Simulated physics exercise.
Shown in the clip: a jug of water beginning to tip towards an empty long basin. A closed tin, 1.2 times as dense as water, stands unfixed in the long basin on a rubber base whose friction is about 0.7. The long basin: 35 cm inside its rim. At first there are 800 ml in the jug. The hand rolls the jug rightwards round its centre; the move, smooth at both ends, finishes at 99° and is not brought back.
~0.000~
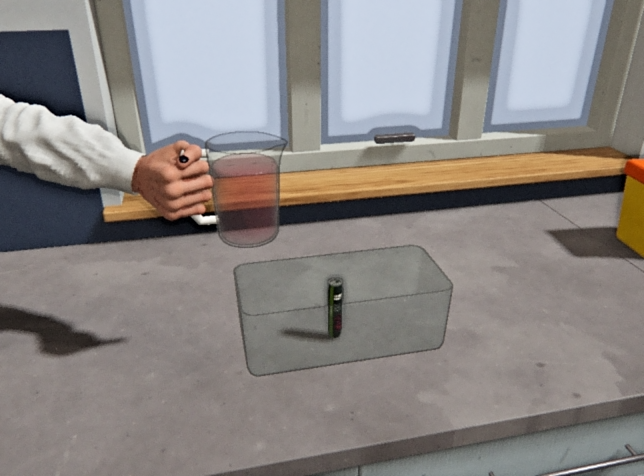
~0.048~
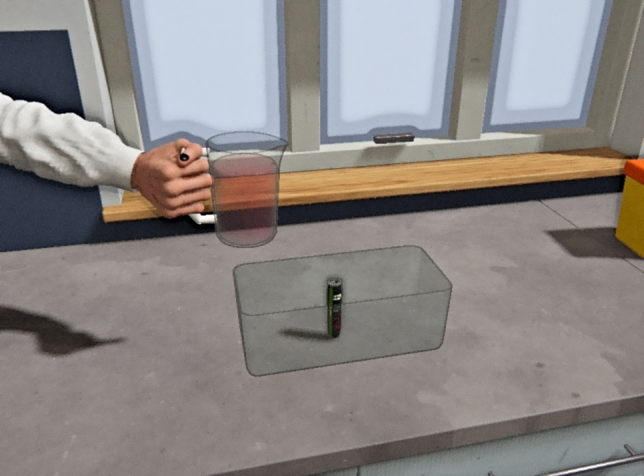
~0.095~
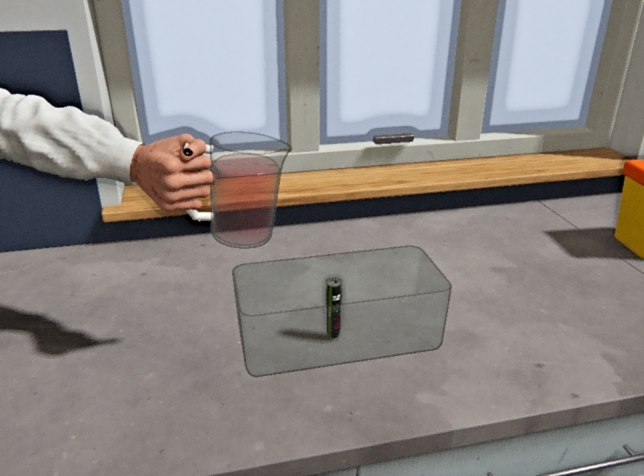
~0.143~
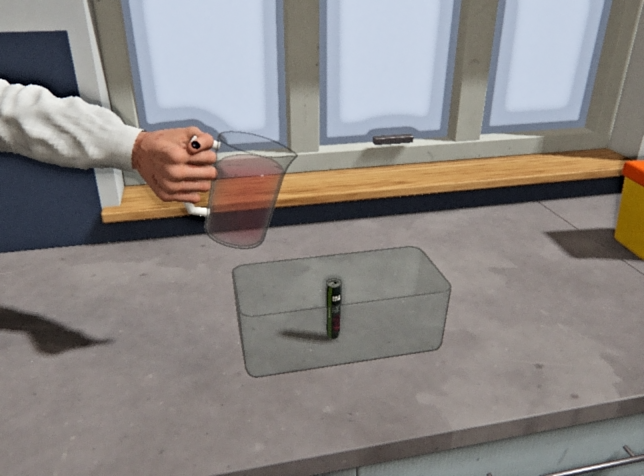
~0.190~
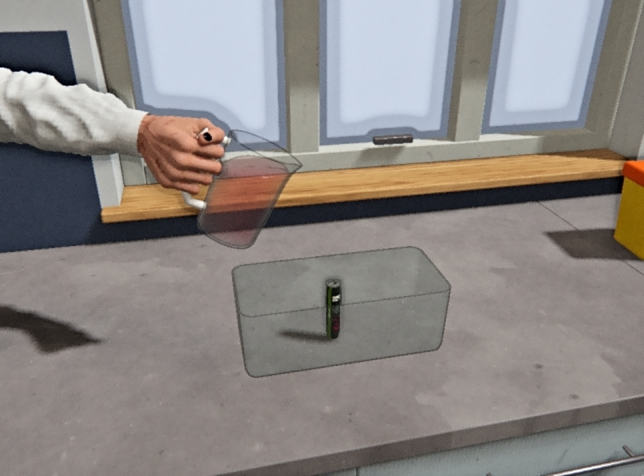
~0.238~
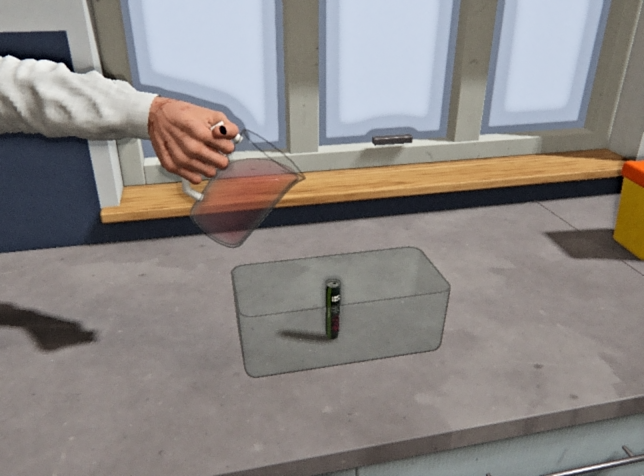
A hand tilting a clear jug of reddish liquid rightwards above a long clear basin with a small dark cylinder standing upright.
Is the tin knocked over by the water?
No.
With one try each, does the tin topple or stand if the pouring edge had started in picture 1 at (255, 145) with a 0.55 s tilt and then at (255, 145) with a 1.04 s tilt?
Try 1: Tipped over; try 2: Tipped over.
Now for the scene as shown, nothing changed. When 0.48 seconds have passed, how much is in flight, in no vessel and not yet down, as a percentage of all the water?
Some 26 % is the figure.
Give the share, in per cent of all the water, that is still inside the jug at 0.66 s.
Roughly 30 percent remains.
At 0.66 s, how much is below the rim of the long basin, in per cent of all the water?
I'd put it at roughly 46 per cent.
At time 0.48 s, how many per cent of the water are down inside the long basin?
Fraction in basin: Approx. 6%.
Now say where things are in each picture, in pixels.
The first frame shows tilt 0°; pouring edge (287, 140); surface from (210, 165) to (277, 159); the long basin's rim runs from (238, 290) to (437, 266); the tin's top is at (335, 285).
The second frame shows tilt 2°; pouring edge (288, 142); surface from (210, 164) to (277, 160).
The third frame shows tilt 7°; pouring edge (292, 146); surface from (212, 163) to (279, 162).
The fourth frame shows tilt 16°; pouring edge (297, 154); surface from (215, 165) to (283, 165).
The fifth frame shows tilt 26°; pouring edge (303, 164); surface from (212, 181) to (287, 166).
The sixth frame shows tilt 39°; pouring edge (306, 177); surface from (203, 192) to (298, 170).
After 0.48 s the tilt is 95° and 68 per cent is still to pour; the tin stands where it began.
After 0.66 s the tilt is 99° and 30 per cent is still to pour; the tin stands where it began.
After 0.85 s the tilt is 99° and 10 per cent is still to pour; the tin stands where it began.
After 1.05 s the tilt is 99° and 2 per cent is still to pour; the tin stands where it began.
In the end the tin stands where it began.
